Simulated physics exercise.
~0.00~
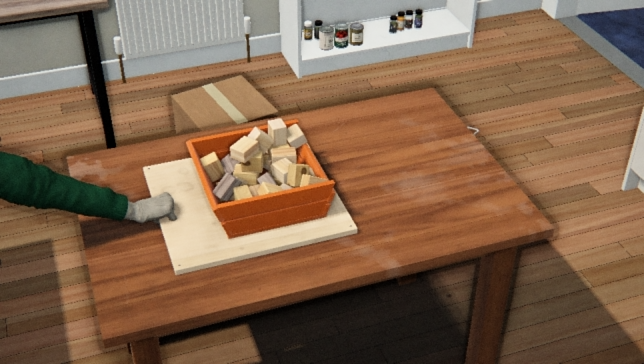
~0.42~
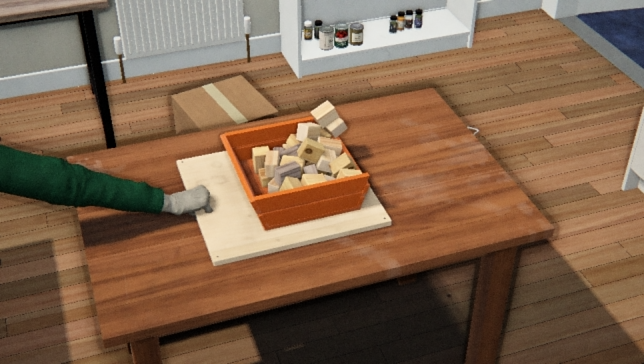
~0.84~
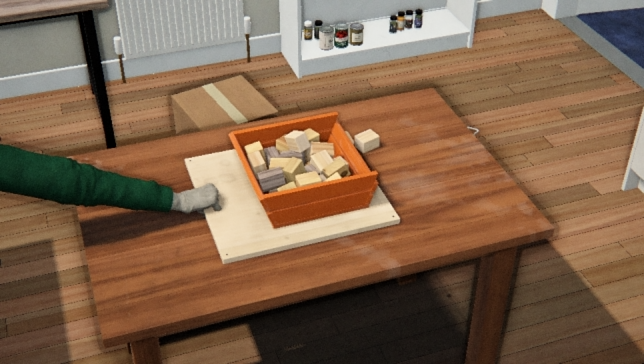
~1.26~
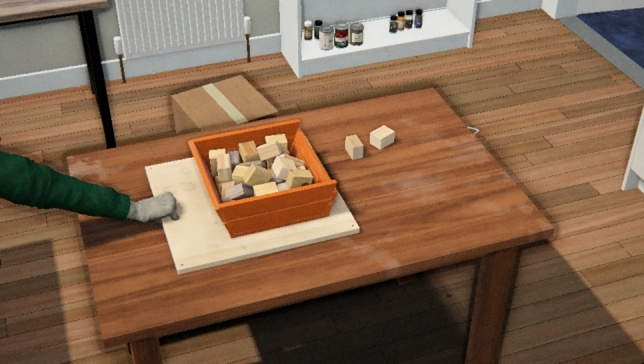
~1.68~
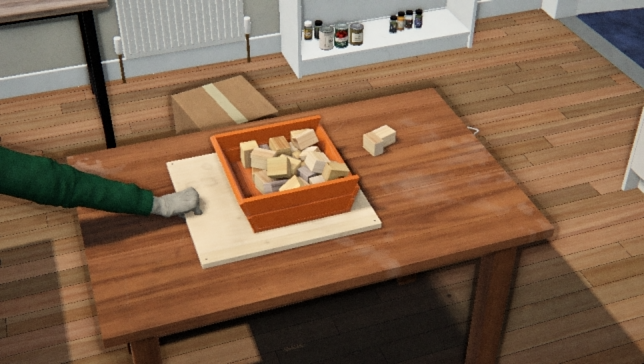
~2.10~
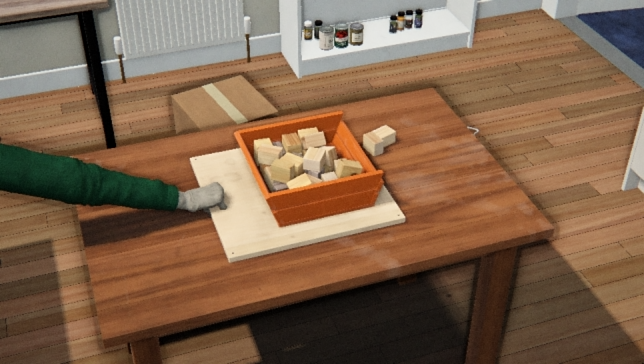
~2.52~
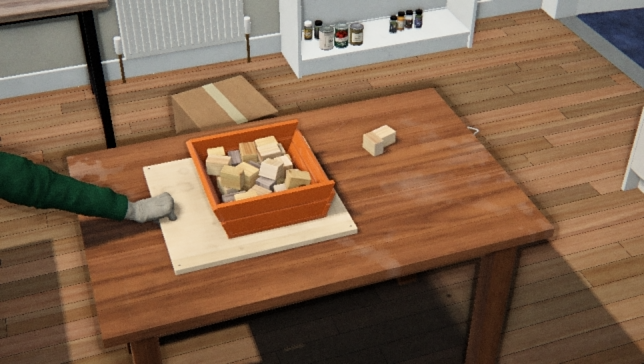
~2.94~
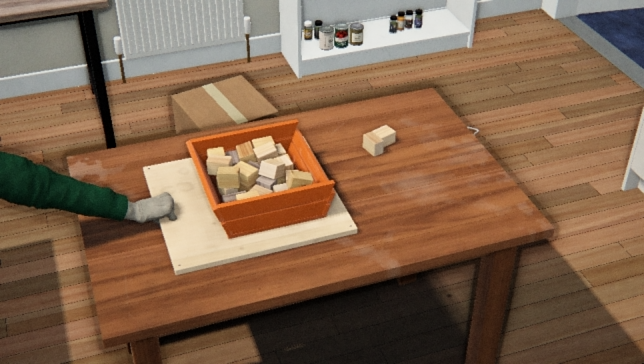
To begin with, a gloved hand in a green sleeve holds the left end of a pale board on a wooden table, with an orange basket heaped with loose wood offcuts fixed on top. The hand pushes the board to the right, and one block tips up over the basket's right side. It drops onto the table, and a second block joins it as the board is drawn back left. The board slides right again and returns, but nothing more falls. Finally the basket rests at the left, still full of offcuts, with two blocks lying together on the table.
